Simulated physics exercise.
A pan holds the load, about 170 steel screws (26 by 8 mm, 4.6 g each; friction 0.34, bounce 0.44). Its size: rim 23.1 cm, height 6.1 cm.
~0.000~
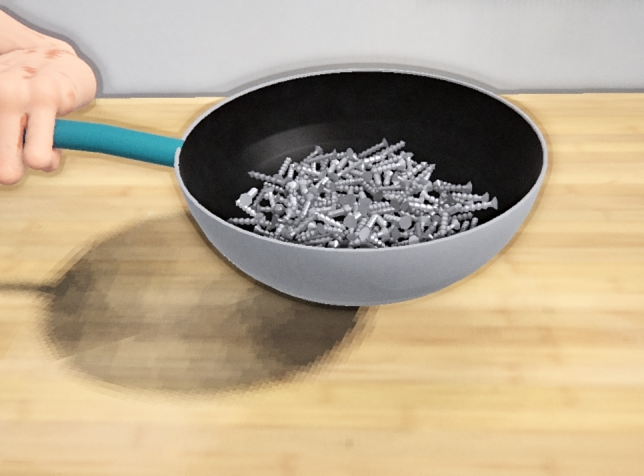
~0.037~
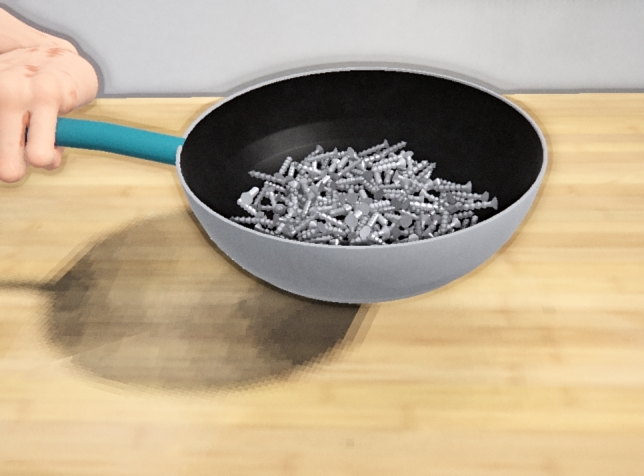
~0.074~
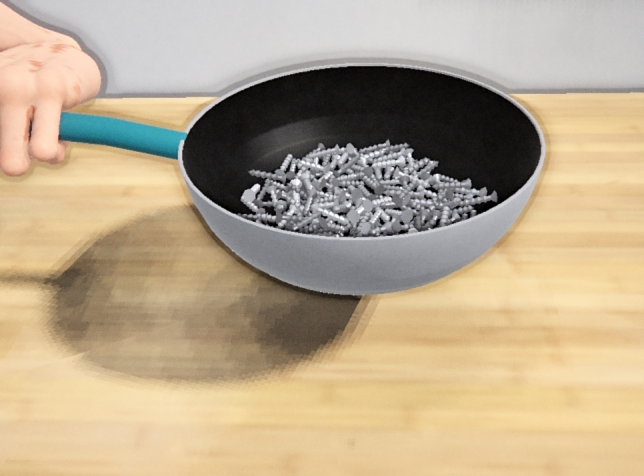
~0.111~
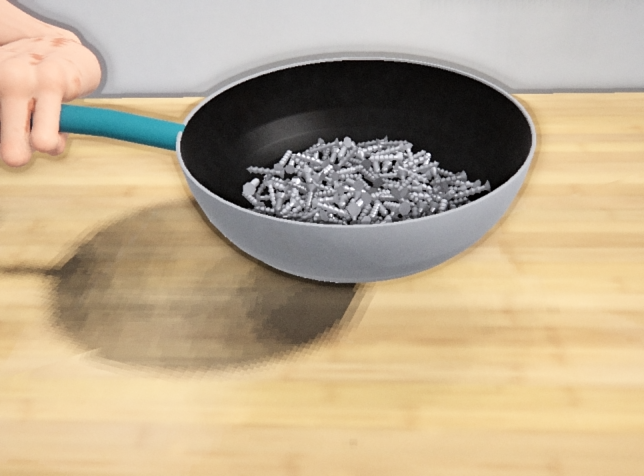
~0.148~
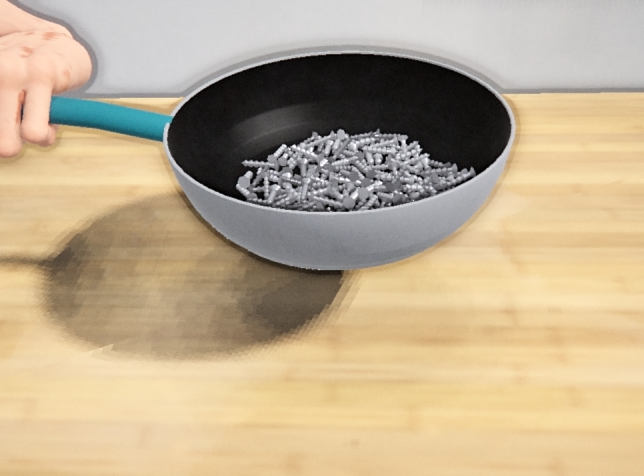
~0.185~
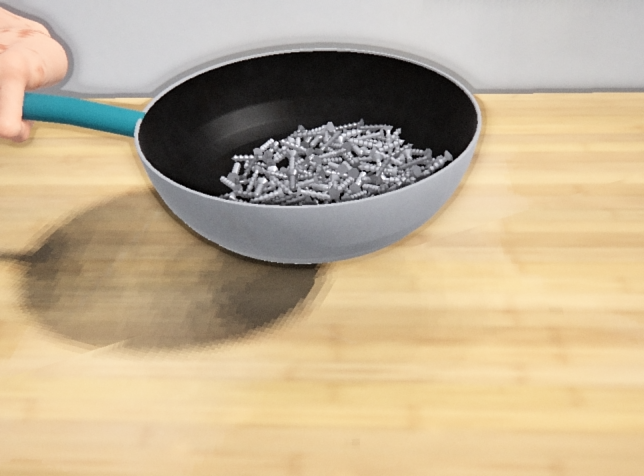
A dark-lined pan with a grey outside and a teal handle, holding a heap of steel screws, hovers above a wooden surface, gripped by a hand at the left. The hand raises it slightly, then shifts it left and a little farther up, the screws staying heaped inside and the shadow following below.
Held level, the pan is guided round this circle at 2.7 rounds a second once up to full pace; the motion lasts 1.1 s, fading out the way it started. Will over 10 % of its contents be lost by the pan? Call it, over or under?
My call: Under.
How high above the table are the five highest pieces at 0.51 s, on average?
Roughly 15 cm.
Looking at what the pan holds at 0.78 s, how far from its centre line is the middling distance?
I'd say close to 6.5 cm.
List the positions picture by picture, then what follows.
Pan at (360, 263); tilt 0 degrees; moved 0.0 cm; top of the load at (320, 159), in the first frame.
Pan at (361, 260); tilt 0 degrees; moved 0.3 cm; top of the load at (321, 157), in the second frame.
Pan at (361, 252); tilt 0 degrees; moved 1.0 cm; top of the load at (322, 154), in the third frame.
Pan at (356, 239); tilt 0 degrees; moved 2.3 cm; top of the load at (323, 148), in the fourth frame.
Pan at (341, 226); tilt 0 degrees; moved 3.9 cm; top of the load at (319, 142), in the fifth frame.
Pan at (314, 219); tilt 0 degrees; moved 5.7 cm; top of the load at (308, 134). Its speed is now 0.69 m/s, in the sixth frame.
After 0.51 s, pan 100 %; middle of the pieces not yet landed near (313, 224).
After 0.78 s, pan 100 %; middle of the pieces not yet landed near (296, 208).
After 1.02 s, pan 100 %; middle of the pieces not yet landed near (308, 193).
After 1.26 s, pan 100 %; middle of the pieces not yet landed near (276, 204).
By 1.7 s all is still; pan 100 %.
